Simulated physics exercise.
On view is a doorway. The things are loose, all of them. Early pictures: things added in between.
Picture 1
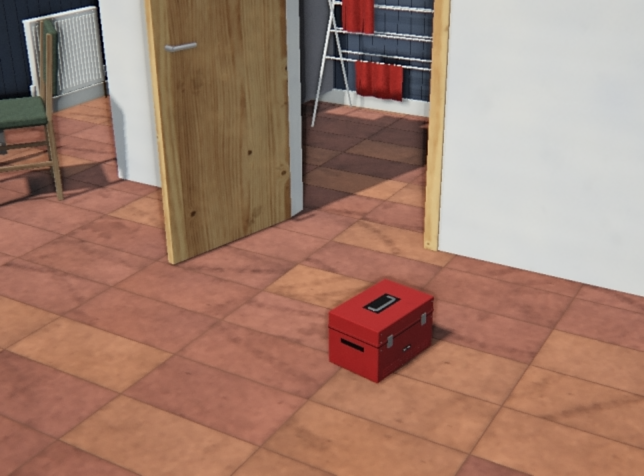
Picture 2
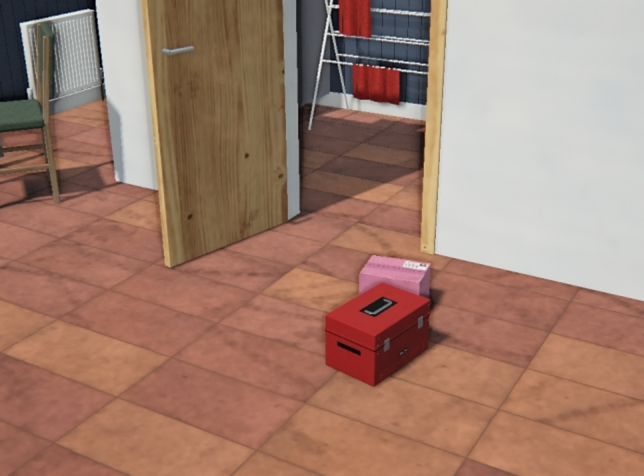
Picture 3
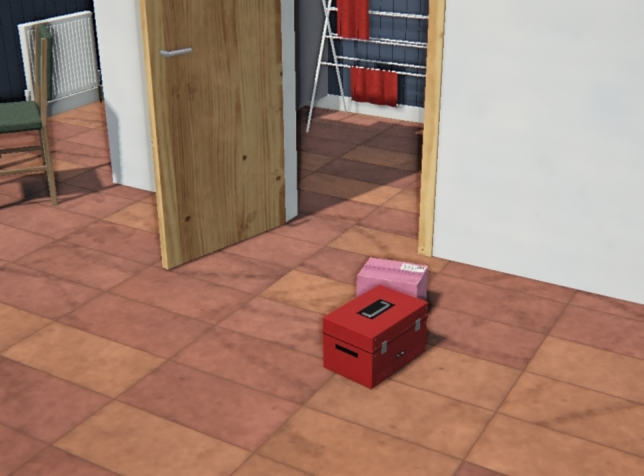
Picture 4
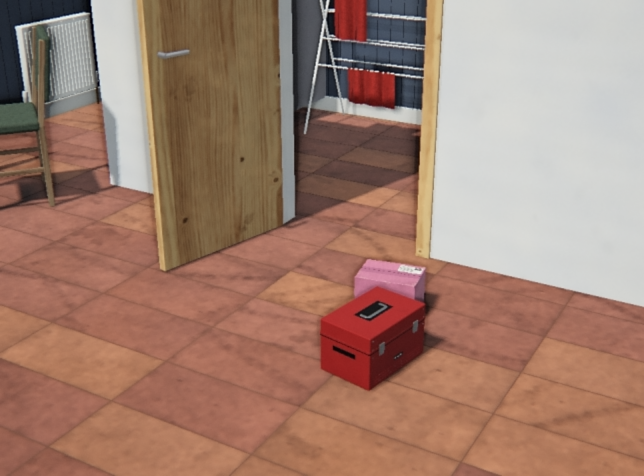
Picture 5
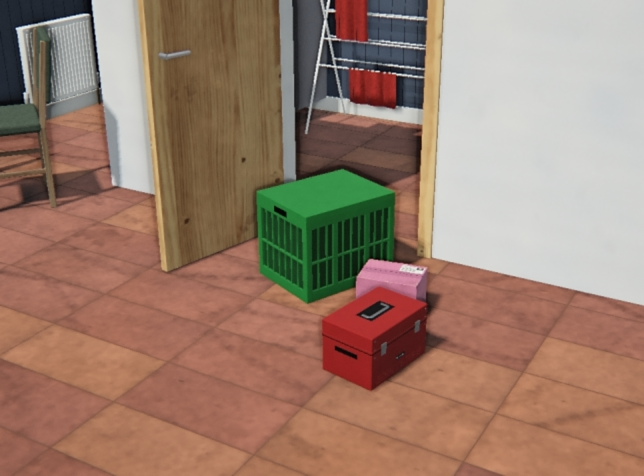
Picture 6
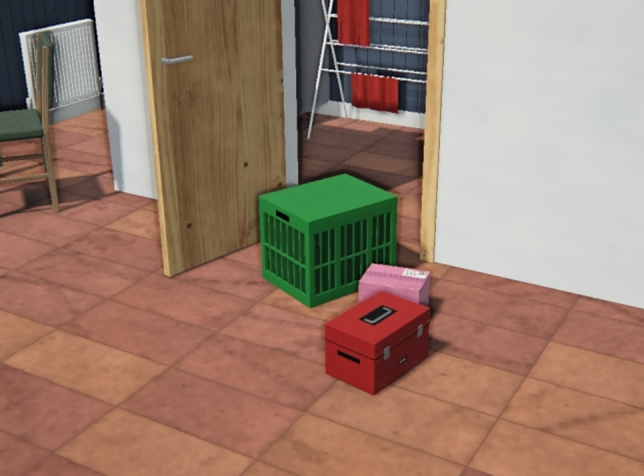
Red toolbox sitting on a tiled floor by a wide-open door, a pink parcel and then a green crate appearing behind it.
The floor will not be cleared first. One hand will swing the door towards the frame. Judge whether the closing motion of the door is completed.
Judgement: The motion is cut short.
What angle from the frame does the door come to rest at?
Roughly 70 degrees open.
Then, 0.40 s after the last picture, open by 99°.
Then, 0.70 s after the last picture, open by 88°.
Then, 0.90 s after the last picture, open by 81°.
Then, 1.10 s after the last picture, open by 73°.
At rest, open by 70°; all 3 in place. Seen from the same camera at the end, green chest near (329, 238).
